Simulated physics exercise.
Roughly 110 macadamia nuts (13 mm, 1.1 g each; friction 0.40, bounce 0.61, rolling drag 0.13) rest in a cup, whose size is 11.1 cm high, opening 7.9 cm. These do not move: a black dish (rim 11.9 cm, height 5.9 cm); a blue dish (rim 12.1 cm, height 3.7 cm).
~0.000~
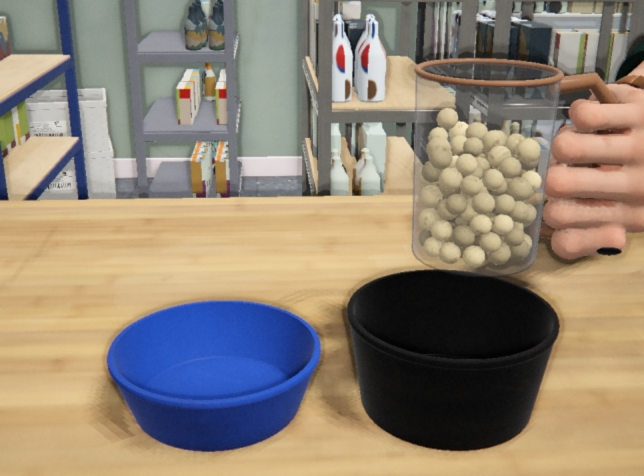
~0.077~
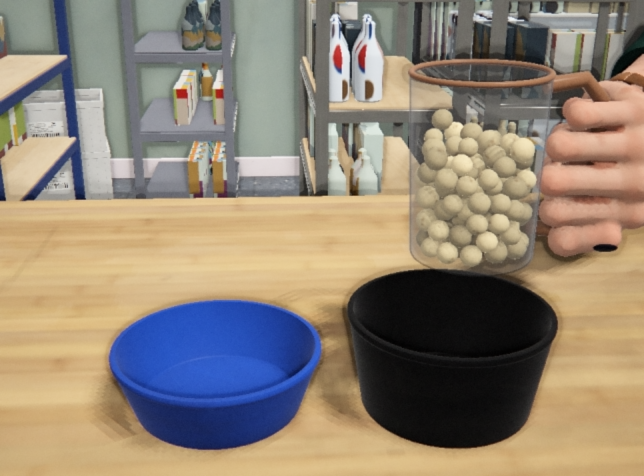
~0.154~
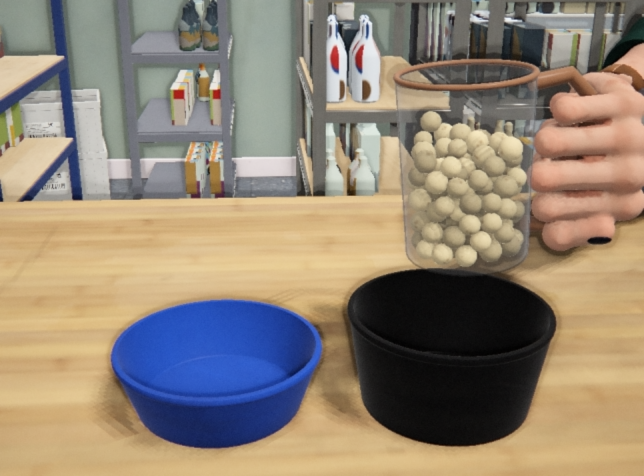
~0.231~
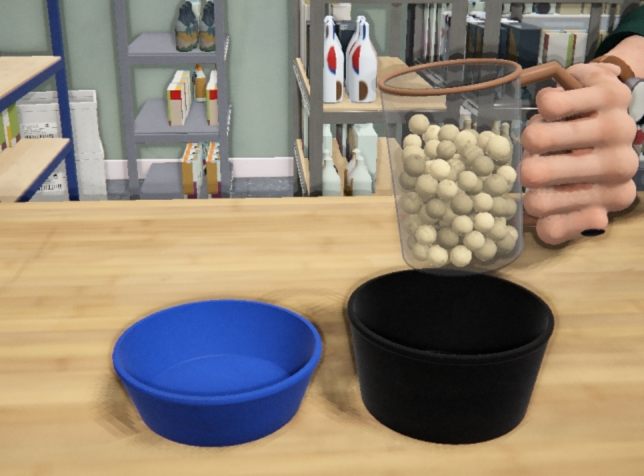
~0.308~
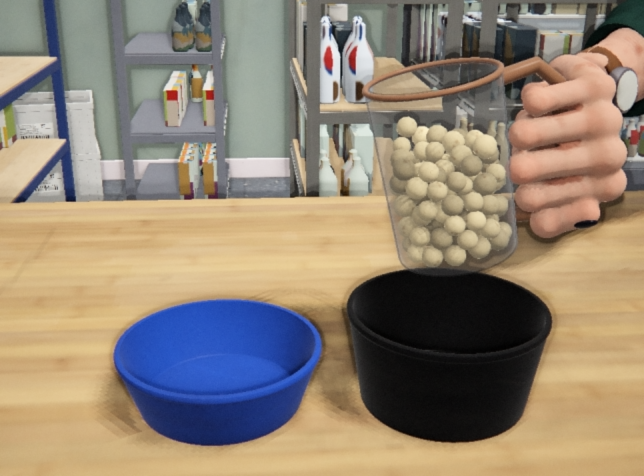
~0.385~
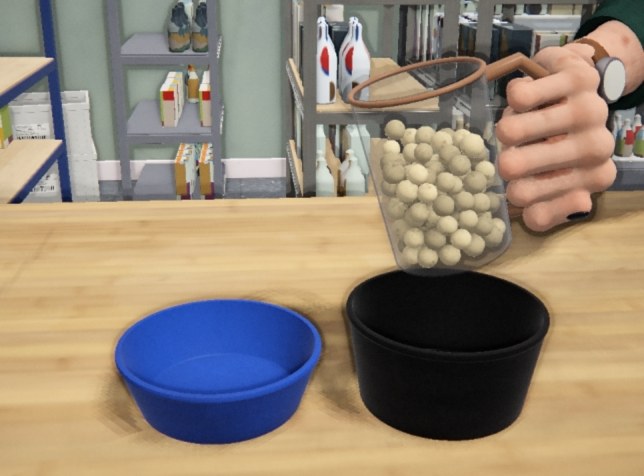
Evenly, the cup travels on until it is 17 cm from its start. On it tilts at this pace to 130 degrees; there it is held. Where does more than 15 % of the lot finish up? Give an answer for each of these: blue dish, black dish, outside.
Blue dish: Not more; black dish: Not more; outside everything: More.
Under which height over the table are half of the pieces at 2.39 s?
12 centimetres, roughly.
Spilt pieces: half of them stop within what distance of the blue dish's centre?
Roughly 16 cm.
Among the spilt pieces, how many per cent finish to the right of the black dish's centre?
0 %, give or take.
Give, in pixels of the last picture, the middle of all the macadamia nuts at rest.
Near pixel (14, 379).
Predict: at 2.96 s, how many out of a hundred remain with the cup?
Close to 0 per cent, I'd reckon.
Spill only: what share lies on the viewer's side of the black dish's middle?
Around 40 percent.
Then, at 1.16 s, tilt 53 degrees; cup 100 %; middle of all pieces near (368, 188).
After 1.80 s, tilt 84 degrees; cup 100 %; middle of all pieces near (299, 178).
After 2.39 s, tilt 113 degrees; outside 20 %, cup 75 %, in the air 10 %; middle of all pieces near (176, 235).
After 2.96 s, tilt 130 degrees; outside 100 %; middle of all pieces near (2, 379).
By 3.4 s all is still; black dish 0 %, outside 100 %, cup 0 %, blue dish 0 %.
